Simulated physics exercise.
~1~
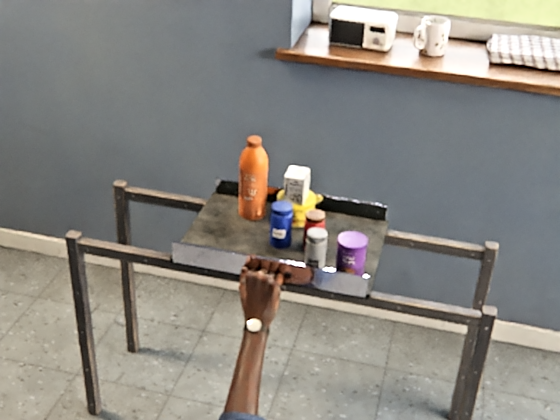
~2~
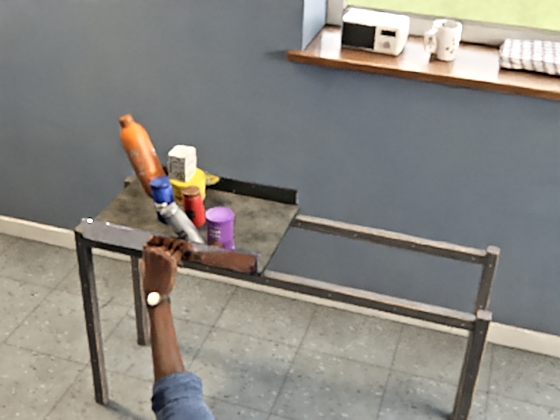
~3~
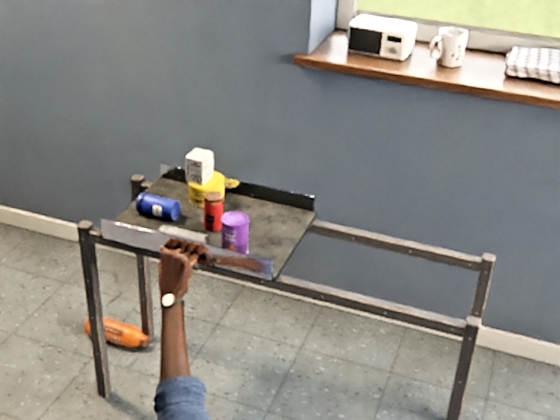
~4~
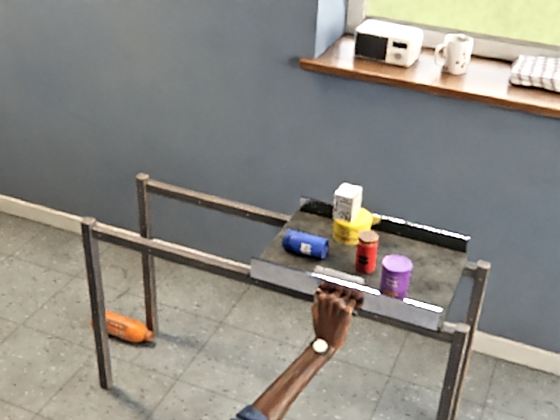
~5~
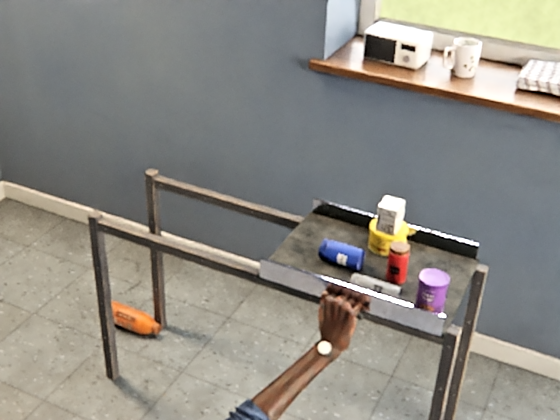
An orange bottle topples off a tray a hand slides left, then right, shakers tipping.
